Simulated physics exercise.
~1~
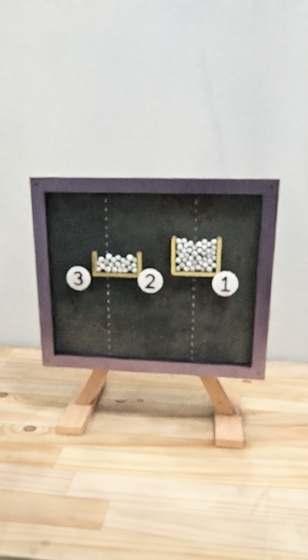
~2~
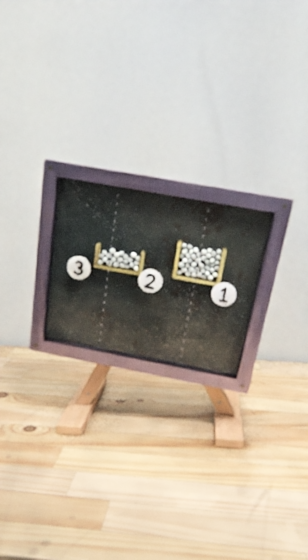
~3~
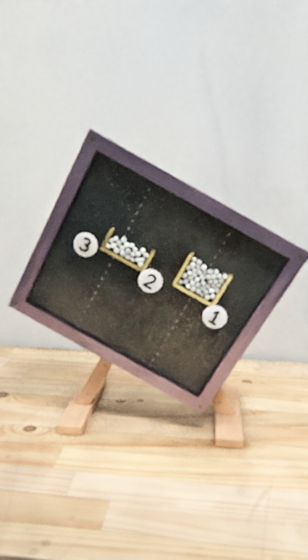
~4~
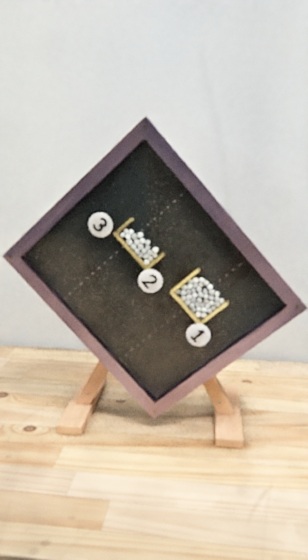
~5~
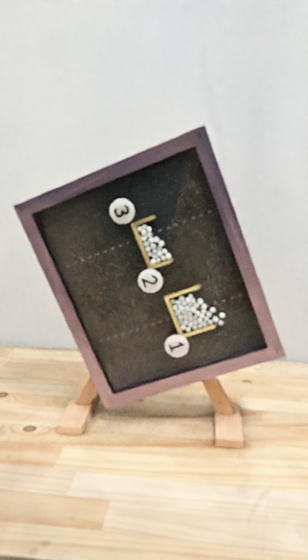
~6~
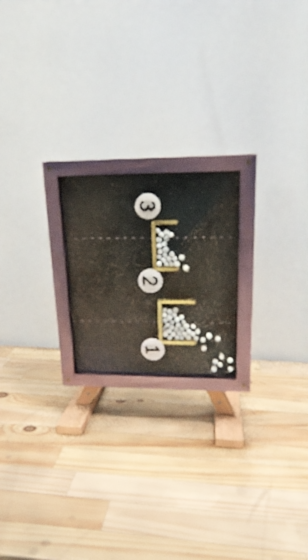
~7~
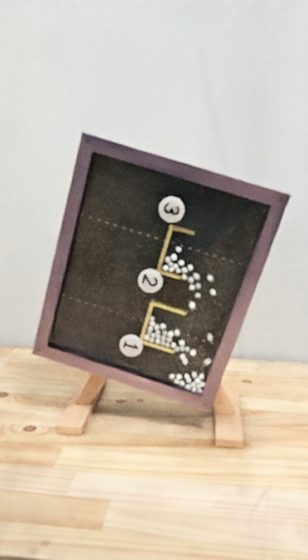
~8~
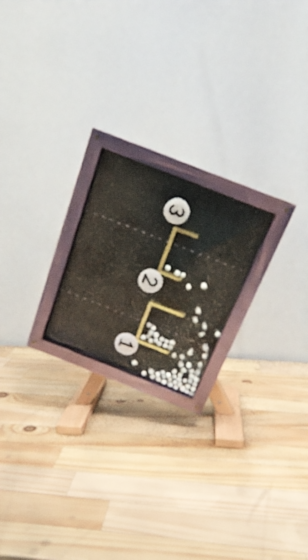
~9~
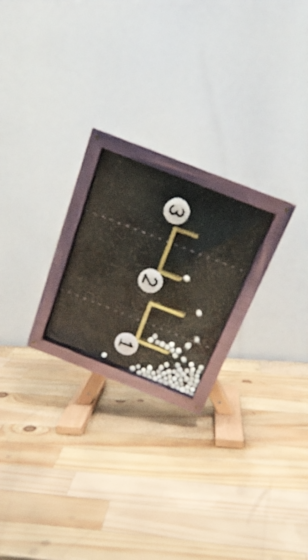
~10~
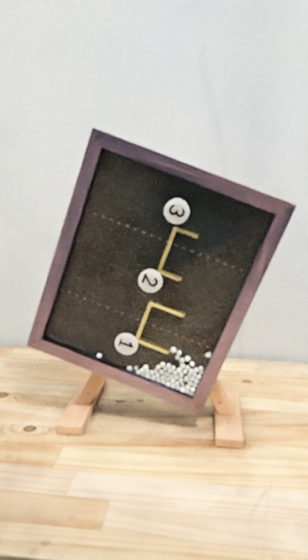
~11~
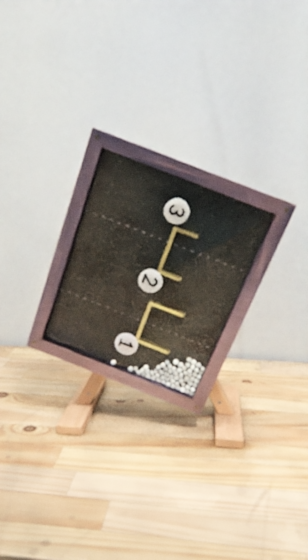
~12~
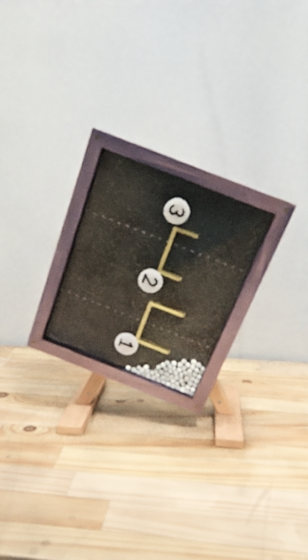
Purple-framed box turning clockwise past a quarter turn, white beads spilling from two yellow trays and settling in the bottom corner.
